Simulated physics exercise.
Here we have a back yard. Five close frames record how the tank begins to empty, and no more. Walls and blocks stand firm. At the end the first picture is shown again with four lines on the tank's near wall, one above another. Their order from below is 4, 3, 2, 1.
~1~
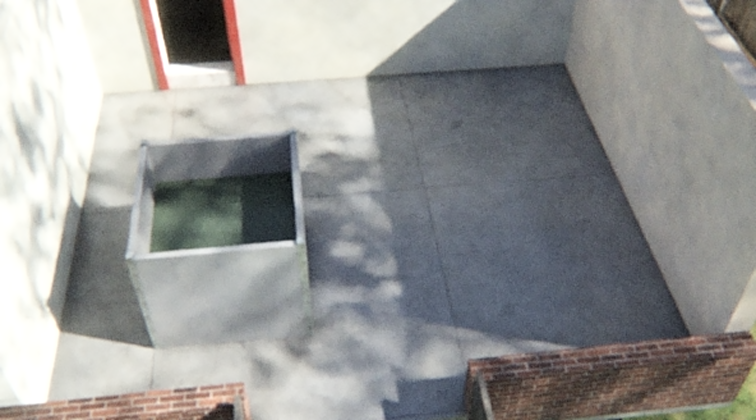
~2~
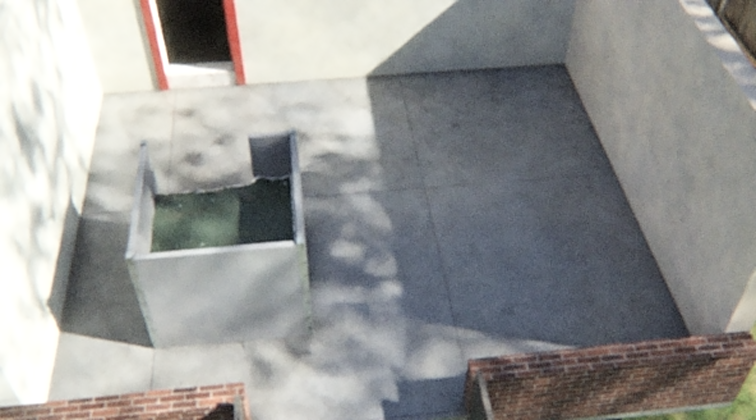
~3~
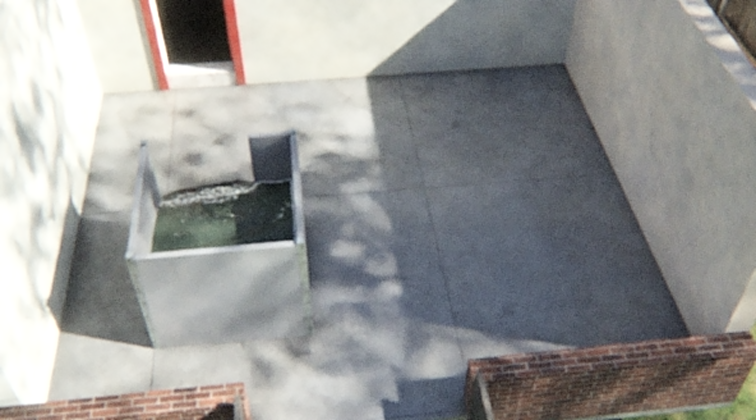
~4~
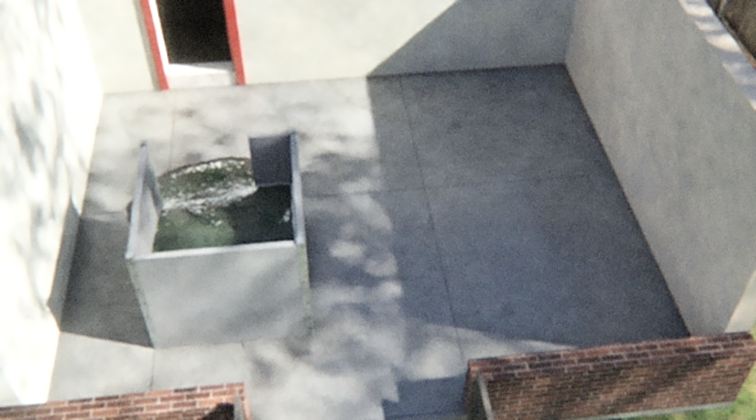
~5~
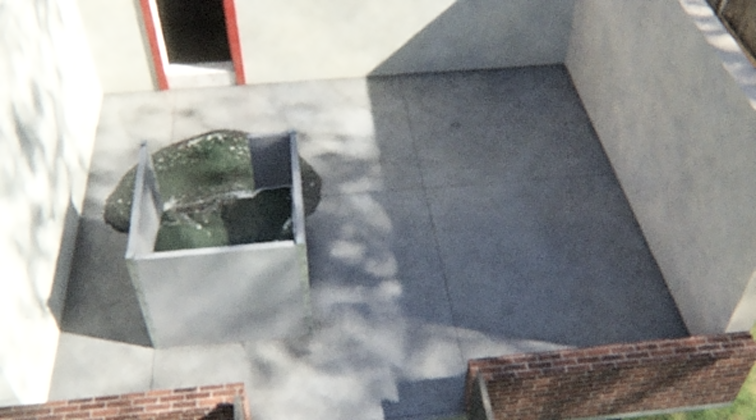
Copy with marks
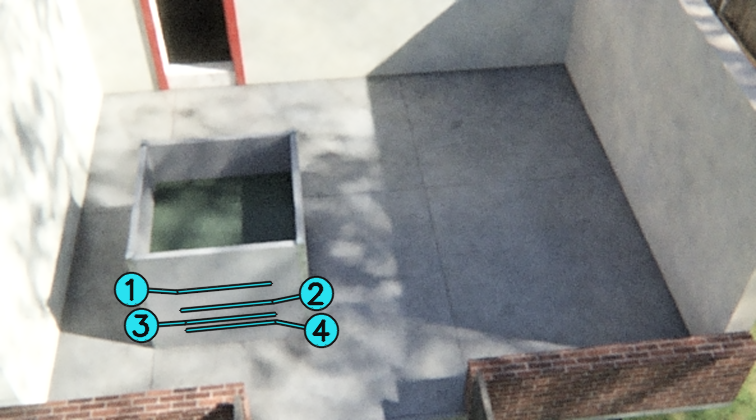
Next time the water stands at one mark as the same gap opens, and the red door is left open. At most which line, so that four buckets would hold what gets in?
Take 2.
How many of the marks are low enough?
Three of the four.
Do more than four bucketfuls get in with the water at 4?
No, not at all.
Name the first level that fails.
That would be 1.
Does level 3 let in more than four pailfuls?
No.
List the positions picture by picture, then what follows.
Water in the tank at rest, its middle at (225, 227); foot of the red doorway at (204, 87); open gate at (357, 367).
Water covers 1 % of the ground, its front hidden from here.
Water covers 3 % of the ground, its front hidden from here.
Water covers 6 % of the ground, its front hidden from here.
Water covers 10 % of the ground, its front hidden from here.
On the marked copy, 1 at (223, 287); 2 at (227, 306); 3 at (230, 318); 4 at (231, 326); from the bottom up 4, 3, 2, 1.
If 1 is chosen, about 11 bucketfuls get in.
If 2 is chosen, a bucket or two gets in.
If 3 is chosen, nothing gets over.
If 4 is chosen, nothing gets over.
